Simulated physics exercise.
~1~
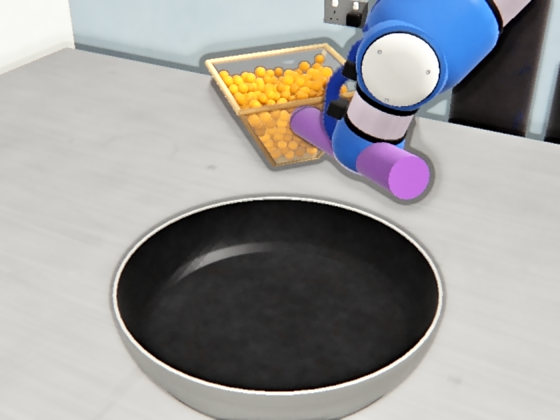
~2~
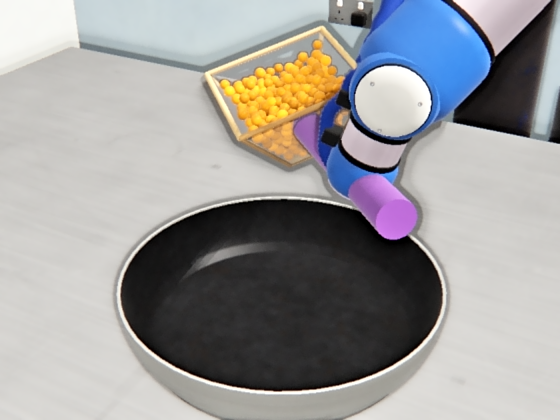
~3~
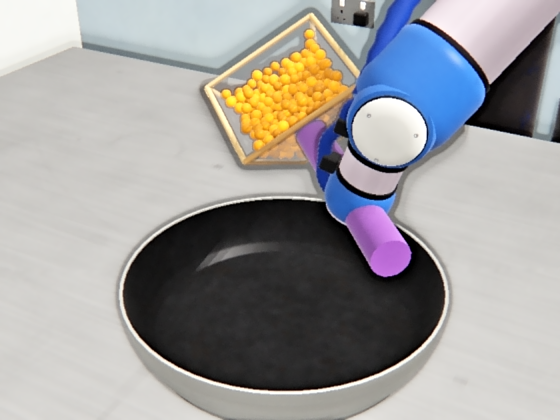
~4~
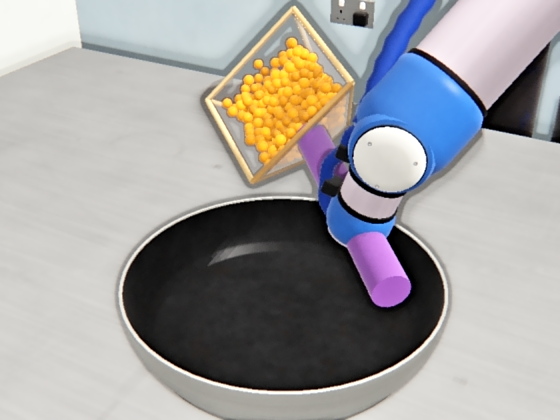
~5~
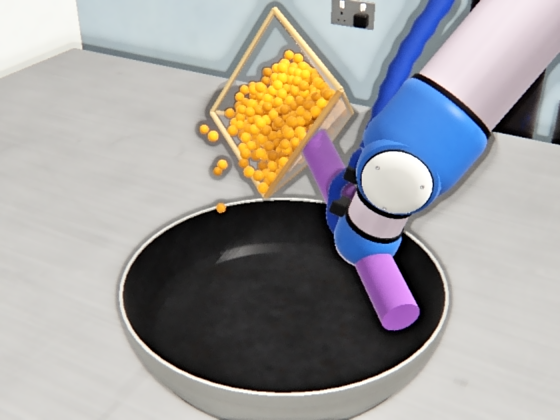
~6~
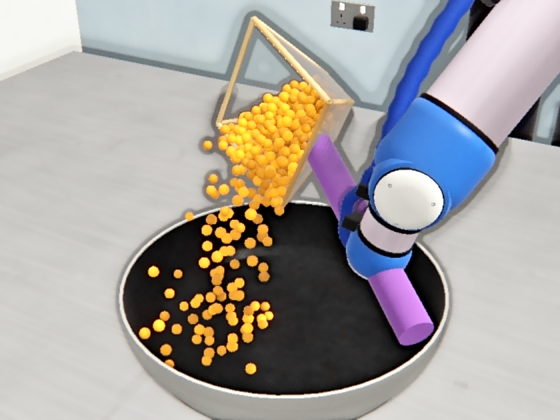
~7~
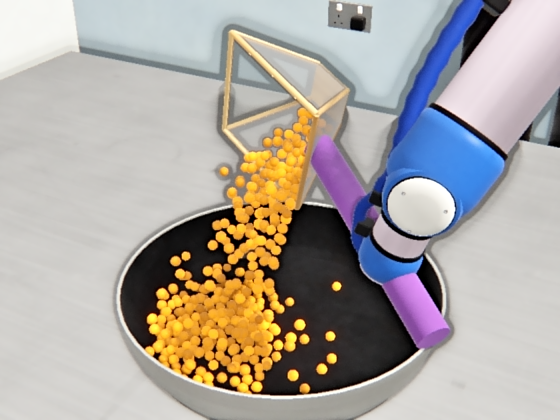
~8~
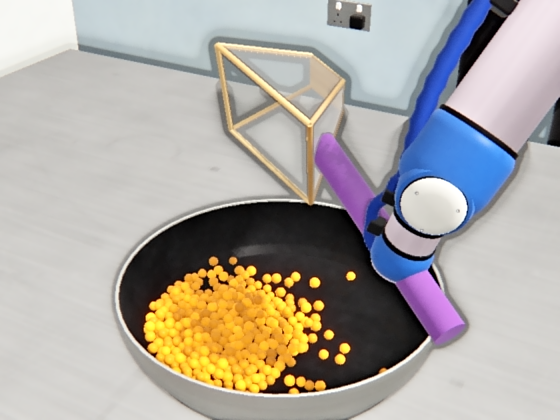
Grey worktop beside a pale blue wall, a blue robot arm tipping small orange pieces from a clear scoop, heaping them in a black pan.
